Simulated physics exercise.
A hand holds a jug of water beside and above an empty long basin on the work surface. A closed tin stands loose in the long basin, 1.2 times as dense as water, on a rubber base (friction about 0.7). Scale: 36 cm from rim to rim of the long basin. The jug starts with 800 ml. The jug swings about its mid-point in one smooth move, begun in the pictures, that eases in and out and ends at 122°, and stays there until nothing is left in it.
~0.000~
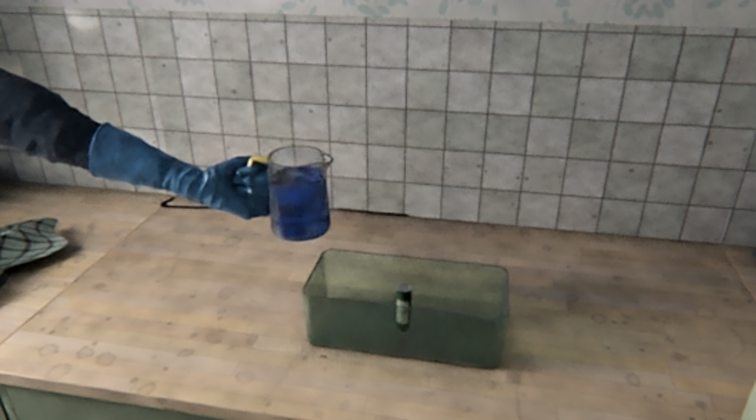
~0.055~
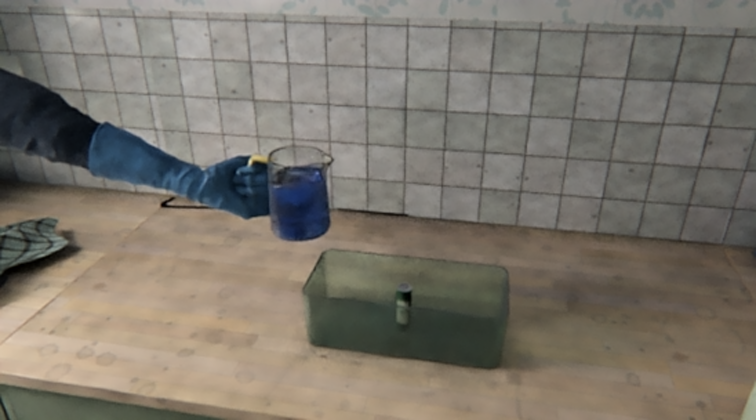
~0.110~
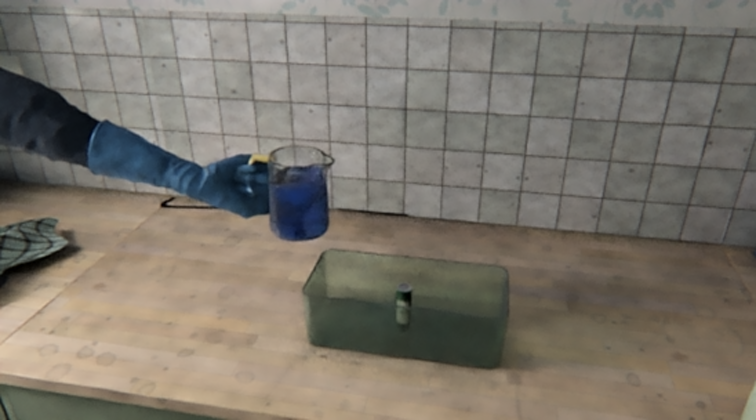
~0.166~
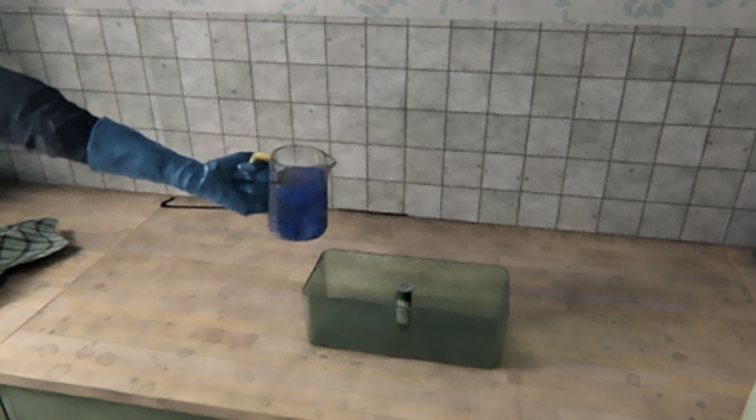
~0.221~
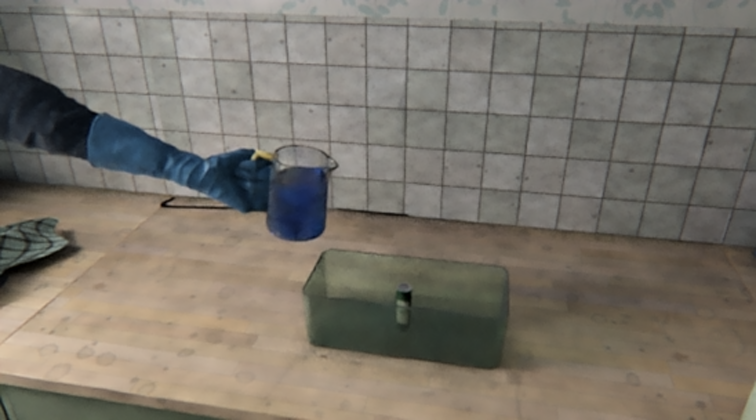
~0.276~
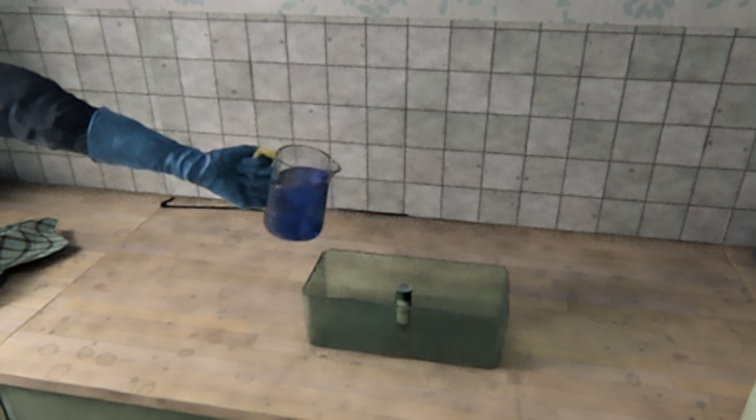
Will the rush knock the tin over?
The tin remains upright.
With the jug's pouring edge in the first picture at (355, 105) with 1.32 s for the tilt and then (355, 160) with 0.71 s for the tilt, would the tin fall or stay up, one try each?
First it topples; then it falls.
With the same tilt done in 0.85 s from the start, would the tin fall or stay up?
Then it stays up.
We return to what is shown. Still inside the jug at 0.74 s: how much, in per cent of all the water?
Some 90 per cent.
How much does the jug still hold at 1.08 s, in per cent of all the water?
About 28 per cent.
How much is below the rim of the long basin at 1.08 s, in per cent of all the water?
Some 50 per cent.
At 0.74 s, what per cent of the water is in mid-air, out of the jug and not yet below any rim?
About 10 per cent.
After 0.74 s the tilt is 72° and 90 per cent is still to pour; the tin stands where it began.
After 1.08 s the tilt is 112° and 27 per cent is still to pour; the tin stands 1 cm from where it began.
After 1.43 s the tilt is 122° and 0 per cent is still to pour; the tin stands 1 cm from where it began.
After 1.82 s the tilt is 122° and 0 per cent is still to pour; the tin stands 1 cm from where it began.
In the end the tin stands 1 cm from where it began.
